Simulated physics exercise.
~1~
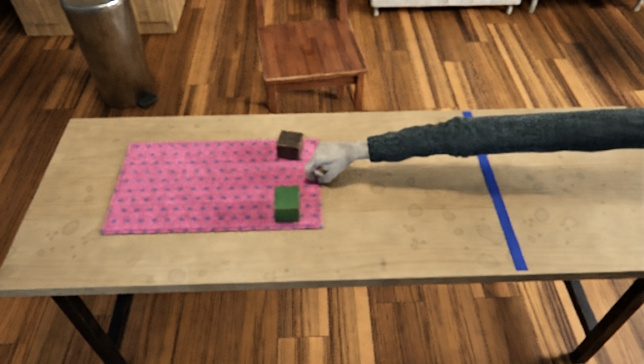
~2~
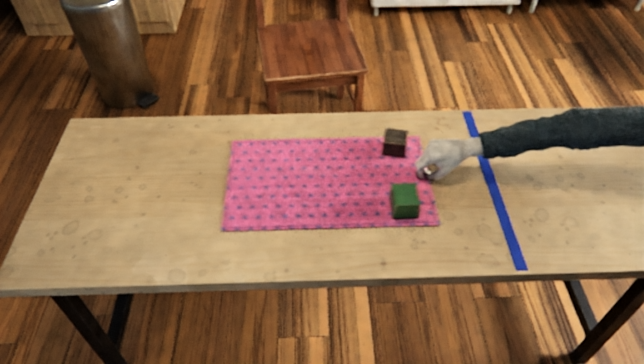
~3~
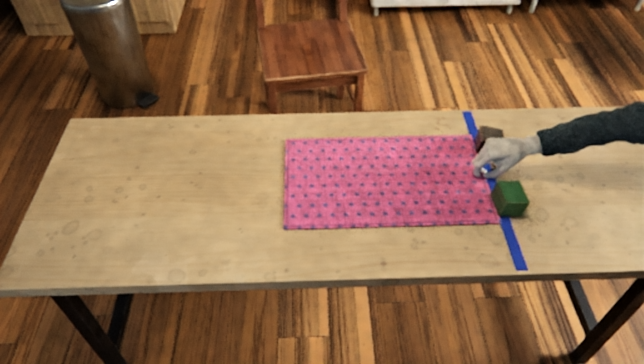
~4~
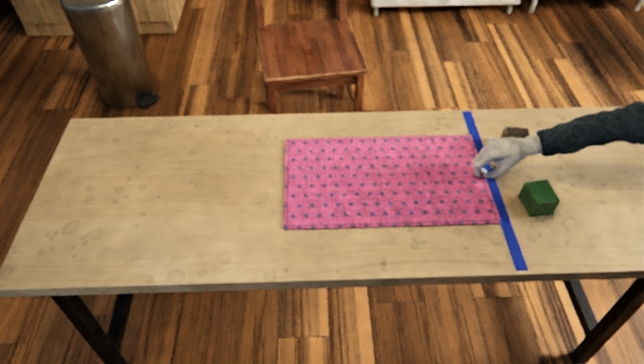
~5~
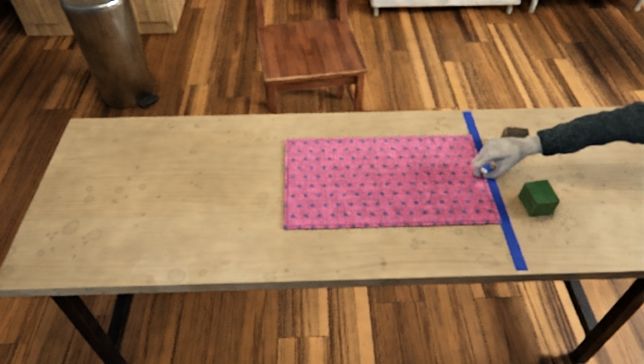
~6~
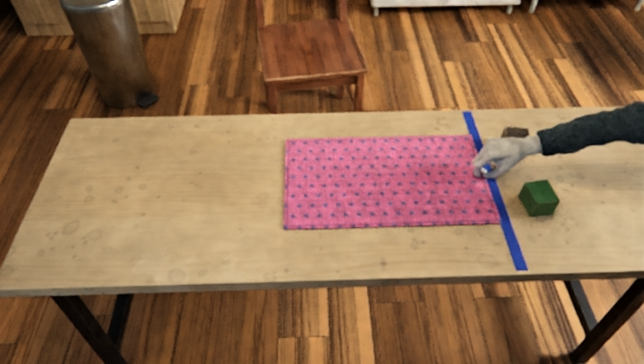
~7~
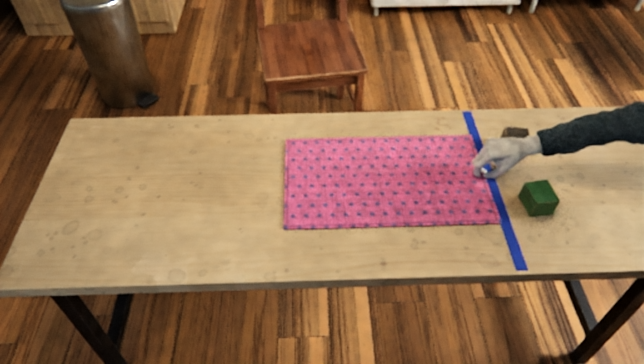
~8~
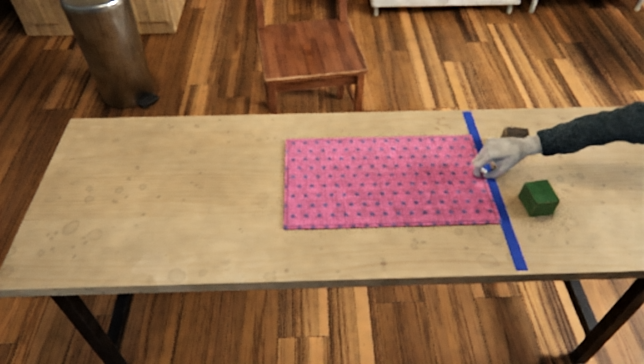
The video shows a hand pulling a pink patterned cloth carrying a dark block and a green block rightward across a wooden table. The cloth stops at a blue tape line, and both blocks slide off its front edge, coming to rest on the table beyond the tape.
